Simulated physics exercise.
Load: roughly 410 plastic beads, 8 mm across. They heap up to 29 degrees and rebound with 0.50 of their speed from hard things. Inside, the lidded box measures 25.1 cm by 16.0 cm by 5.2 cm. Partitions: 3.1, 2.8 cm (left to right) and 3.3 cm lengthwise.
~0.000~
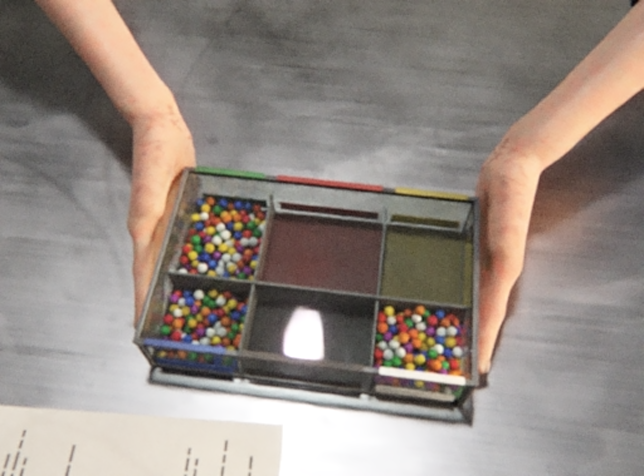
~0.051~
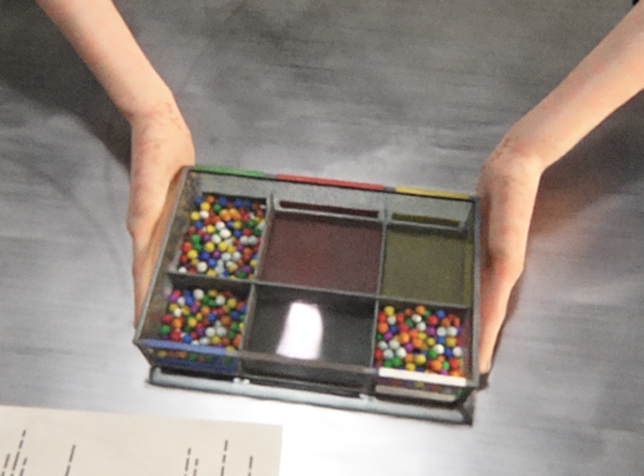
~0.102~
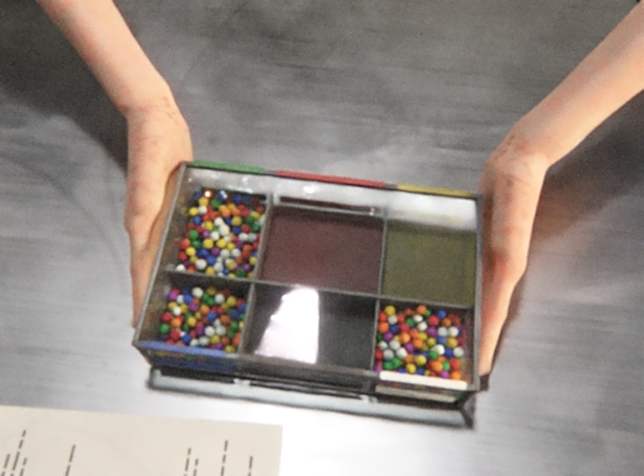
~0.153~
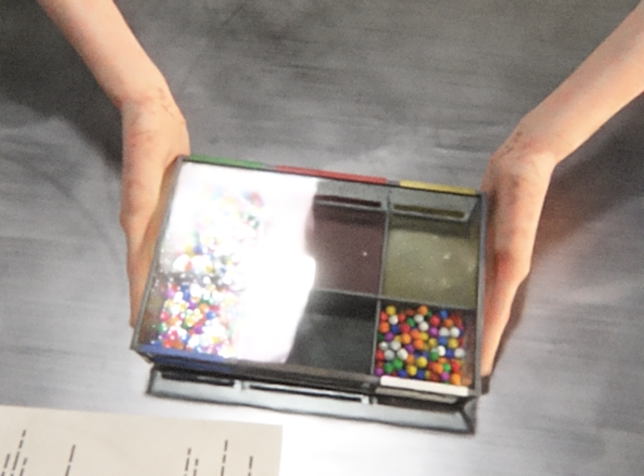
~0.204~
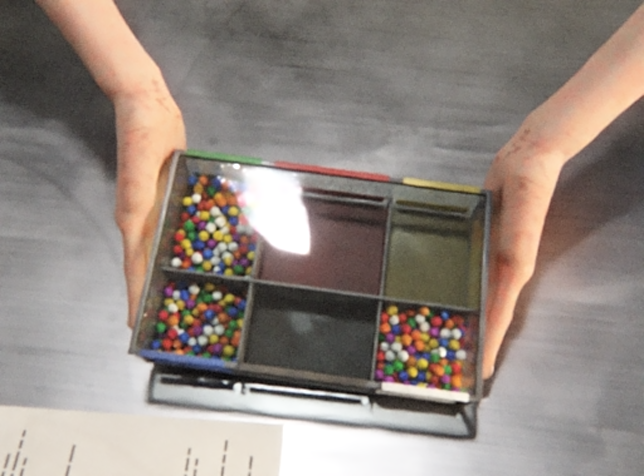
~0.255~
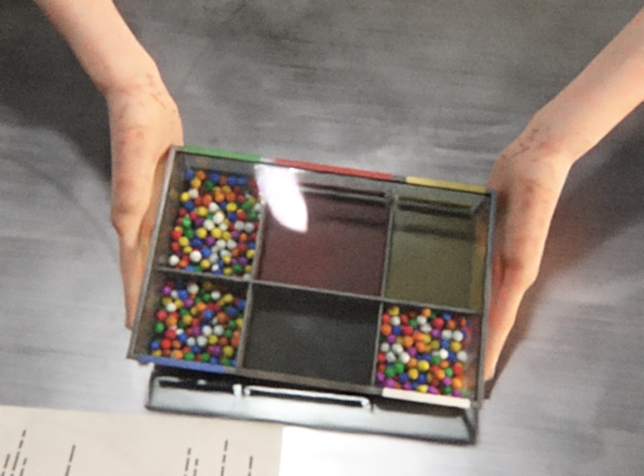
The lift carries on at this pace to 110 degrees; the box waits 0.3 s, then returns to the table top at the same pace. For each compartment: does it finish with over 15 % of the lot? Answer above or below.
Red below, blue above, green below, yellow below, white above, black above.
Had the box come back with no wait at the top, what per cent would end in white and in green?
In that case white 40; green 0.
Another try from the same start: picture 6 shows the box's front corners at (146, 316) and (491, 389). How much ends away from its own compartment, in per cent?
In that case some 60 per cent.
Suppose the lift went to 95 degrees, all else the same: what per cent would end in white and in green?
White 40, green 10.
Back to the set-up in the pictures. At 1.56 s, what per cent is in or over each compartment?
Red 0; blue 35; green 5; yellow 0; white 40; black 15.
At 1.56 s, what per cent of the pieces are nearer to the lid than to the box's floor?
Roughly 60 per cent.
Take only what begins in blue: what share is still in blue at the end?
Some 90 per cent.
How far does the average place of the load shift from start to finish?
Some 4.5 cm.
Then, at 1.56 s, tilt 110 degrees; blue 35 %, green 5 %, white 40 %, black 15 %.
Then, at 2.44 s, tilt 56 degrees; blue 35 %, white 40 %, black 25 %.
Then, at 3.32 s, tilt 0 degrees; blue 35 %, white 40 %, black 25 %.
At rest (3.8 s), red 0 %, blue 35 %, green 0 %, yellow 0 %, white 40 %, black 25 %.
